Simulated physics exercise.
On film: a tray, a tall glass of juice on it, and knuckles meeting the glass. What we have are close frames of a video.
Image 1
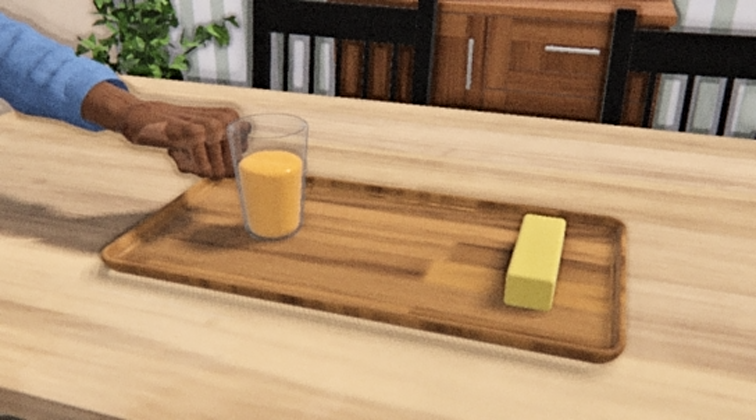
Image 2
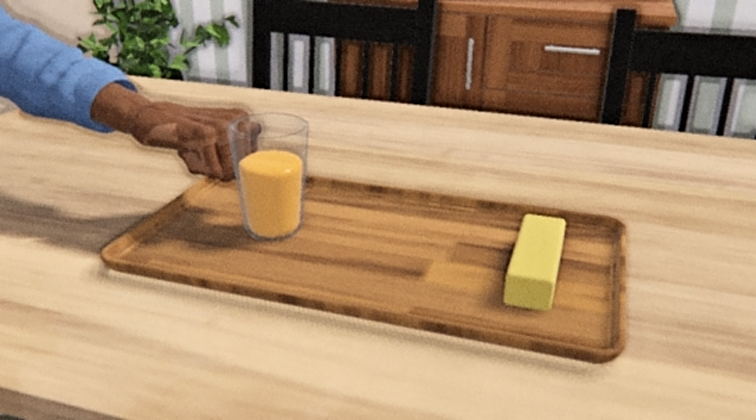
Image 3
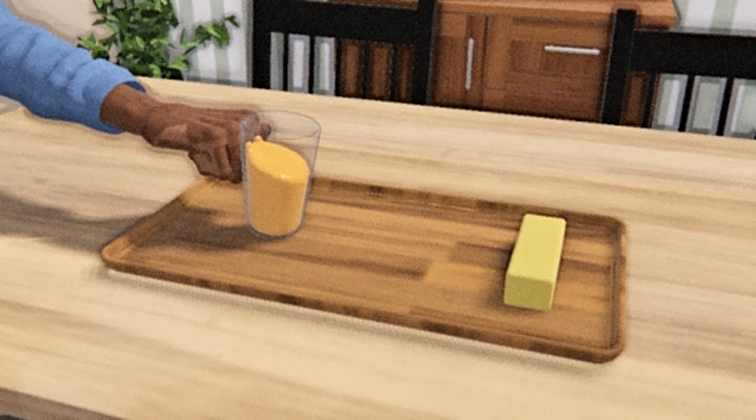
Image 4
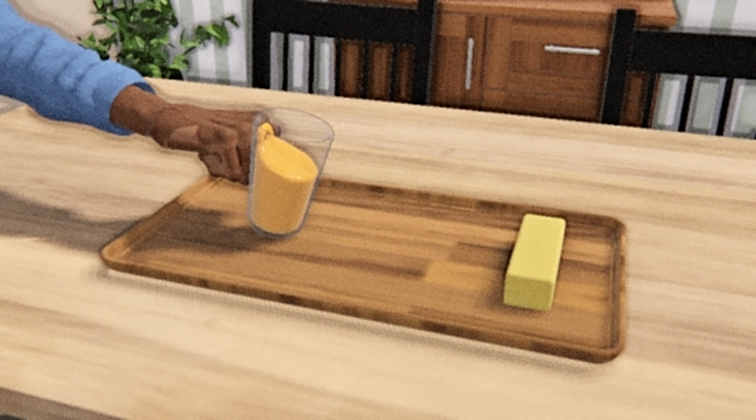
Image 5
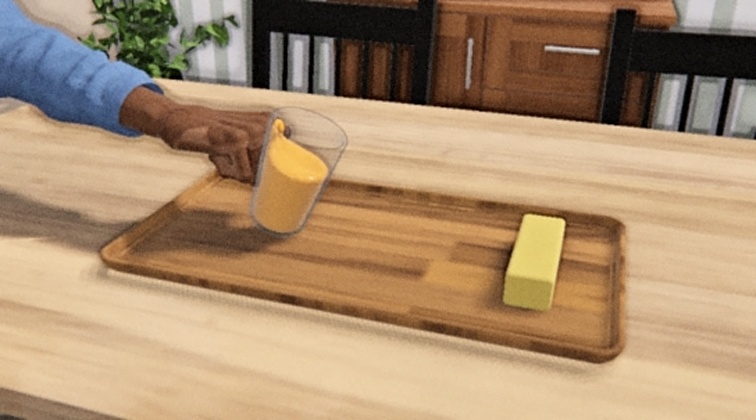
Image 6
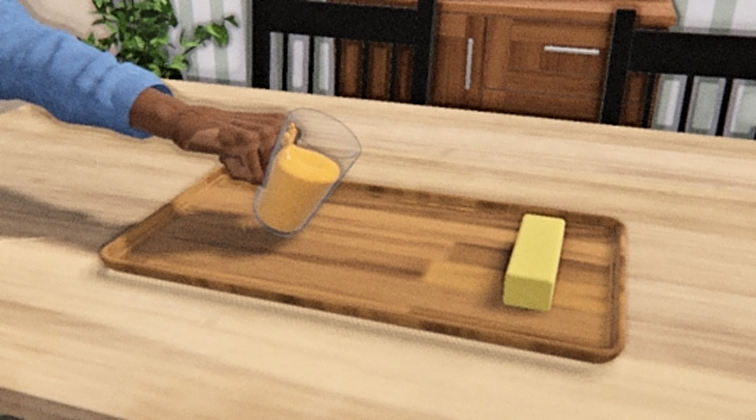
A hand in a blue sleeve reaches in from the left across a pale wooden table, seen from slightly above by a still camera, with black chairs, a brown cabinet and a leafy plant behind. A clear glass of orange juice stands on the left of a brown wooden tray, a yellow block on its right. The knuckles push the glass, which leans steadily rightward as the juice sloshes inside.
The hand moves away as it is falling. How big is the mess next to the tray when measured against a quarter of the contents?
Under a quarter escapes.
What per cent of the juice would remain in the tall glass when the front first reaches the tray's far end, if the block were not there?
50 per cent or thereabouts.
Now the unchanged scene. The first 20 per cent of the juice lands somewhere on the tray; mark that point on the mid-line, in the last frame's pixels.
I'd mark it somewhere roughly at pixel (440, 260).
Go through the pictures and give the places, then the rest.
In the first frame, it leans 0°; its right rim is at (303, 132); the juice meets the walls at (245, 156) and (301, 164); the tray's far rim is at (622, 278); a block is fixed to the tray further along.
In the second frame, it leans 0°; its right rim is at (303, 132); the juice meets the walls at (245, 156) and (301, 164).
In the third frame, it leans 7°; its right rim is at (316, 135); the juice meets the walls at (254, 139) and (303, 168).
In the fourth frame, it leans 14°; its right rim is at (329, 140); the juice meets the walls at (263, 126) and (317, 171).
In the fifth frame, it leans 21°; its right rim is at (343, 147); the juice meets the walls at (273, 148) and (328, 171).
In the sixth frame, it leans 29°; its right rim is at (356, 157); the juice meets the walls at (276, 161) and (339, 169).
A moment on, the tall glass lies on its side and 92 per cent is in the glass, 6 on the tray and 3 above or beyond its rim.
Next, the tall glass lies on its side and 48 per cent is in the glass, 39 on the tray and 13 above or beyond its rim.
Then the tall glass lies on its side and 26 per cent is in the glass, 49 on the tray and 25 above or beyond its rim.
Later the tall glass lies on its side and 15 per cent is in the glass, 79 on the tray and 7 above or beyond its rim.
In the end 93 per cent is held by tray and glass, 7 is off the tray.
